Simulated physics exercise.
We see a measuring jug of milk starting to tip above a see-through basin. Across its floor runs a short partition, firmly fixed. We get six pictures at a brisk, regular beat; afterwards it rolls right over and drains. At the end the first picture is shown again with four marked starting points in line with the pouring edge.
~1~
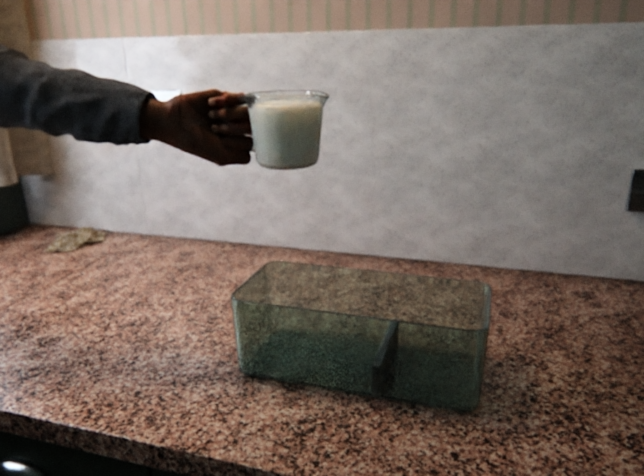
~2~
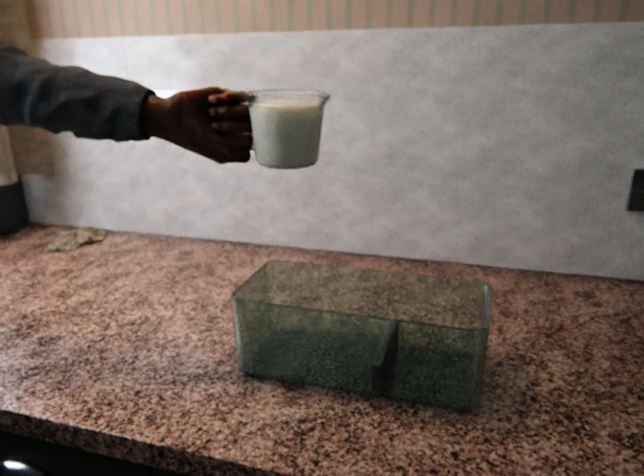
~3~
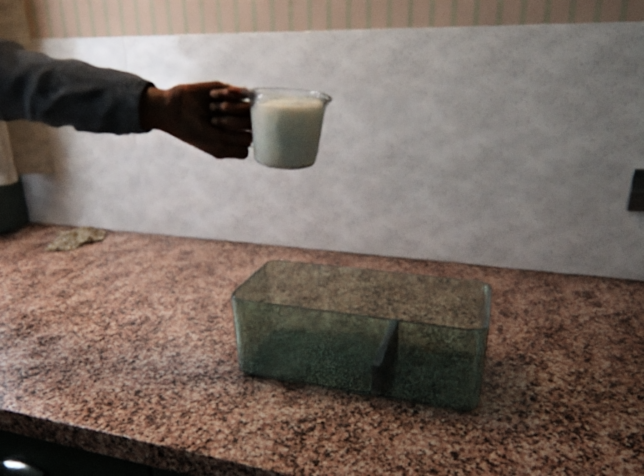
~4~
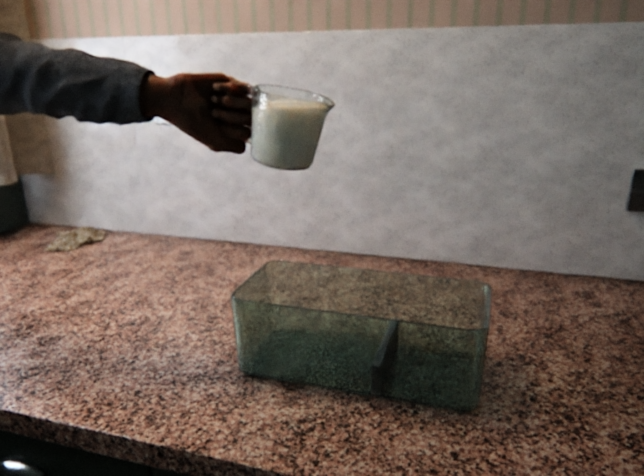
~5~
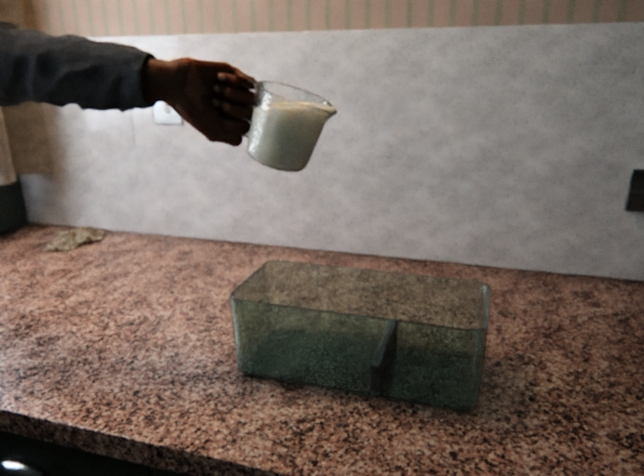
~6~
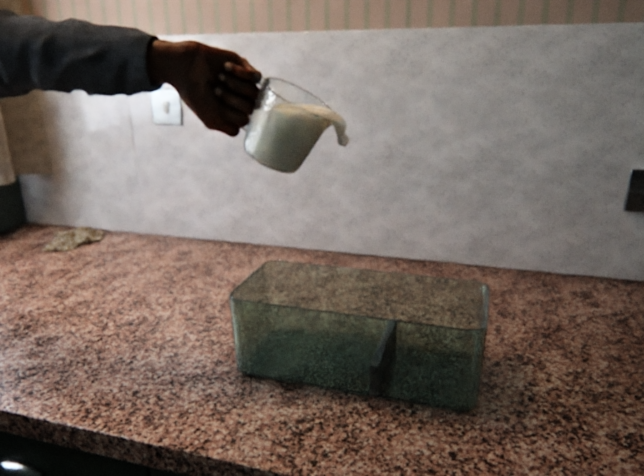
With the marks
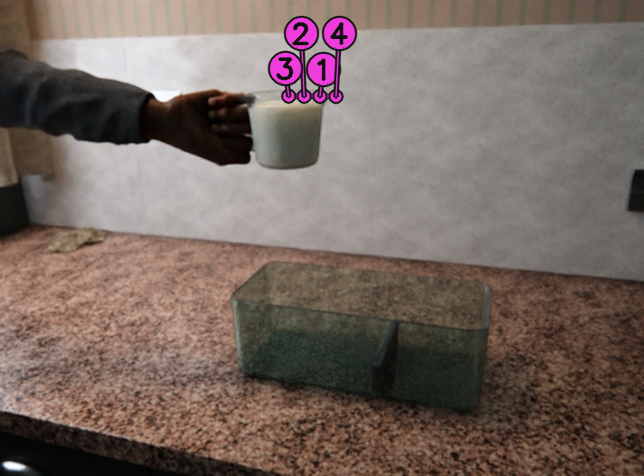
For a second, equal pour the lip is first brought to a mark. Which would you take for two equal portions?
1 beats the others.
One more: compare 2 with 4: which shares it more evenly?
That would be 4.
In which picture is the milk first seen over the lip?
Picture 6.
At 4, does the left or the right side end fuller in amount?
More ends on the right.
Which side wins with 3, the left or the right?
More ends on the left.
In magenta, 1 at (319, 96); 2 at (304, 96); 3 at (288, 96); 4 at (336, 96).
For dot 1, about 48 % ends left of the wall and 50 % right of it; 3 % is lost outside.
For dot 2, about 88 % ends left of the wall and 8 % right of it; 3 % is lost outside.
For dot 3, about 89 % ends left of the wall and 7 % right of it; 3 % is lost outside.
For dot 4, about 22 % ends left of the wall and 76 % right of it.
